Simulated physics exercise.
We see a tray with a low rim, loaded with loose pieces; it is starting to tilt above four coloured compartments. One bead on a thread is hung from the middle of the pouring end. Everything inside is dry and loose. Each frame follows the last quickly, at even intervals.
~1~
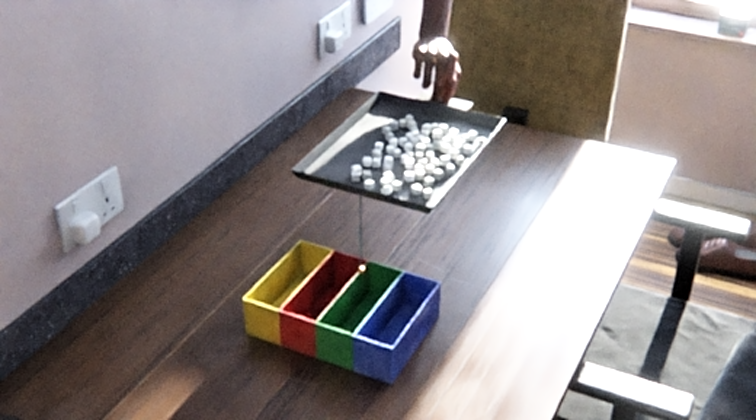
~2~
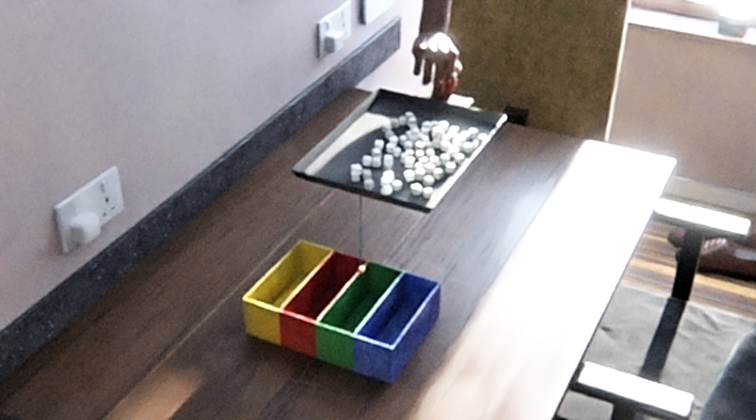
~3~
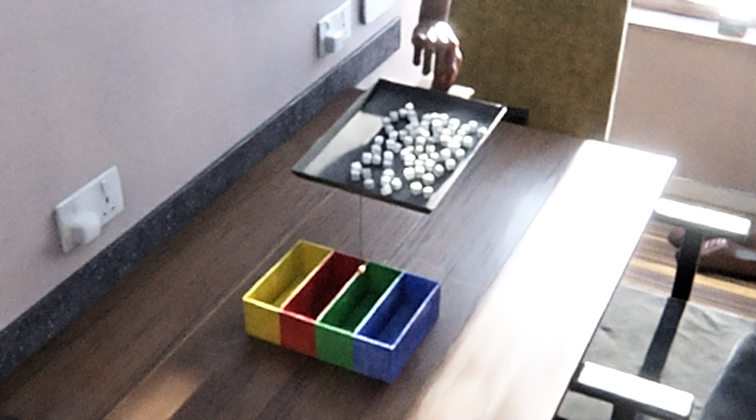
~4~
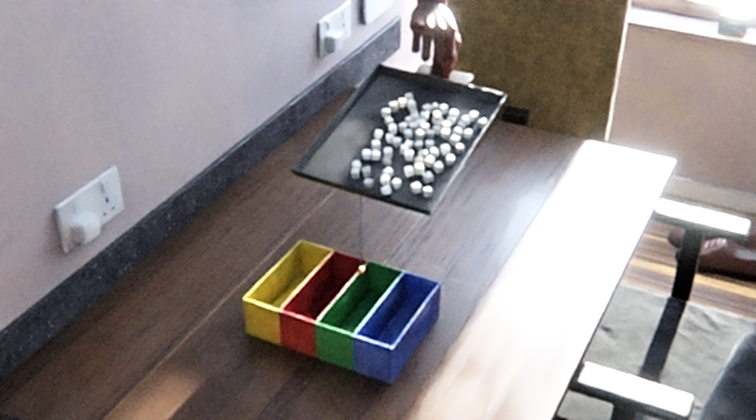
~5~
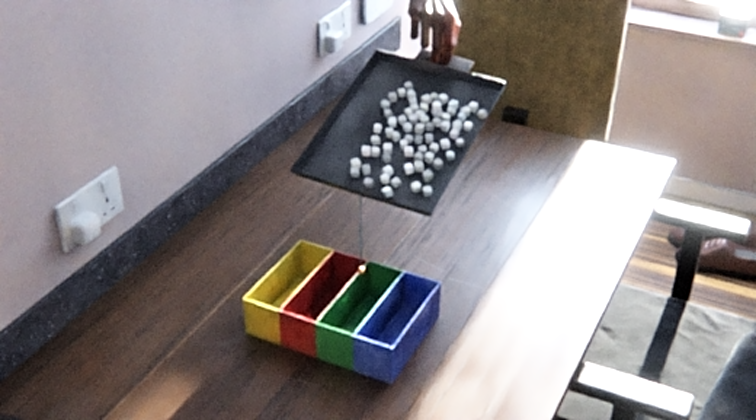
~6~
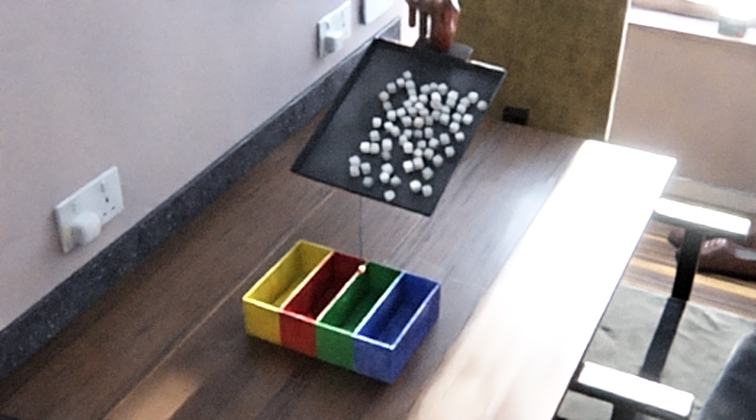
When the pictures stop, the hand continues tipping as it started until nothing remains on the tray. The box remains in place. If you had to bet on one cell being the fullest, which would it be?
I would bet on the blue cell.
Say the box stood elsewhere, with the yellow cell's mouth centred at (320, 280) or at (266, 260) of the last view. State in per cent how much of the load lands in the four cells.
It would be roughly 100 per cent for the first and roughly 40 per cent for the second.
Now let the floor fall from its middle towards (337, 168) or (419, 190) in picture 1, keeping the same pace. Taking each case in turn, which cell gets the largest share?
Case 1 - that yellow cell. Case 2 - blue.
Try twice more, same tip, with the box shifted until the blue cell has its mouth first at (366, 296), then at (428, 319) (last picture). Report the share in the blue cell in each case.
Trial 1 around 20 percent, trial 2 around 30 percent.
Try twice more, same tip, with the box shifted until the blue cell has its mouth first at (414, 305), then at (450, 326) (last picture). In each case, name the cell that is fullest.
First try: The blue one. Second try: The green cell.
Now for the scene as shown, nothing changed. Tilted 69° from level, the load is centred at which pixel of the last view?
(394, 209).
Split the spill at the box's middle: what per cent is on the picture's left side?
I'd put it at around 10 per cent.
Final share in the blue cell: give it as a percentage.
It comes to about 40 per cent of the load.
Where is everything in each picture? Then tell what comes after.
The first frame shows corners of the pouring end at (297, 169) and (430, 204), level; middle of the load at (420, 149), sugar cubes; bead on its thread at (361, 270); yellow cell at (262, 318); red cell at (298, 330); green cell at (335, 343); blue cell at (373, 356).
The second frame shows corners of the pouring end at (297, 169) and (430, 205), level; middle of the load at (420, 147).
The third frame shows corners of the pouring end at (297, 168) and (429, 206), tipped barely, lowest at the right corner; middle of the load at (420, 142).
The fourth frame shows corners of the pouring end at (296, 168) and (429, 207), tipped a little, lowest at the right corner; middle of the load at (420, 135).
The fifth frame shows corners of the pouring end at (296, 168) and (429, 209), tipped clearly, lowest at the right corner; middle of the load at (419, 129).
The sixth frame shows corners of the pouring end at (295, 168) and (429, 211), tipped clearly, lowest at the right corner; middle of the load at (419, 123); yellow cell at (262, 318); red cell at (298, 330); green cell at (335, 343); blue cell at (373, 356).
Soon, tray tipped steeply; about two thirds on the tray; a stray few in the blue cell; about a third falling or outside the box.
A while on, tray tipped past a quarter turn; about a third in the blue cell; about a quarter in the green cell; a small part in the red cell; a stray few in the yellow cell; about a quarter falling or outside the box.
Towards the end, tray tipped past a quarter turn; about a third in the blue cell; about a quarter in the green cell; a small part in the red cell; about a quarter falling or outside the box.
Finally, tray tipped past a quarter turn; about a third in the blue cell; about a quarter in the green cell; a small part in the red cell; none in the yellow cell; about a quarter outside the box.
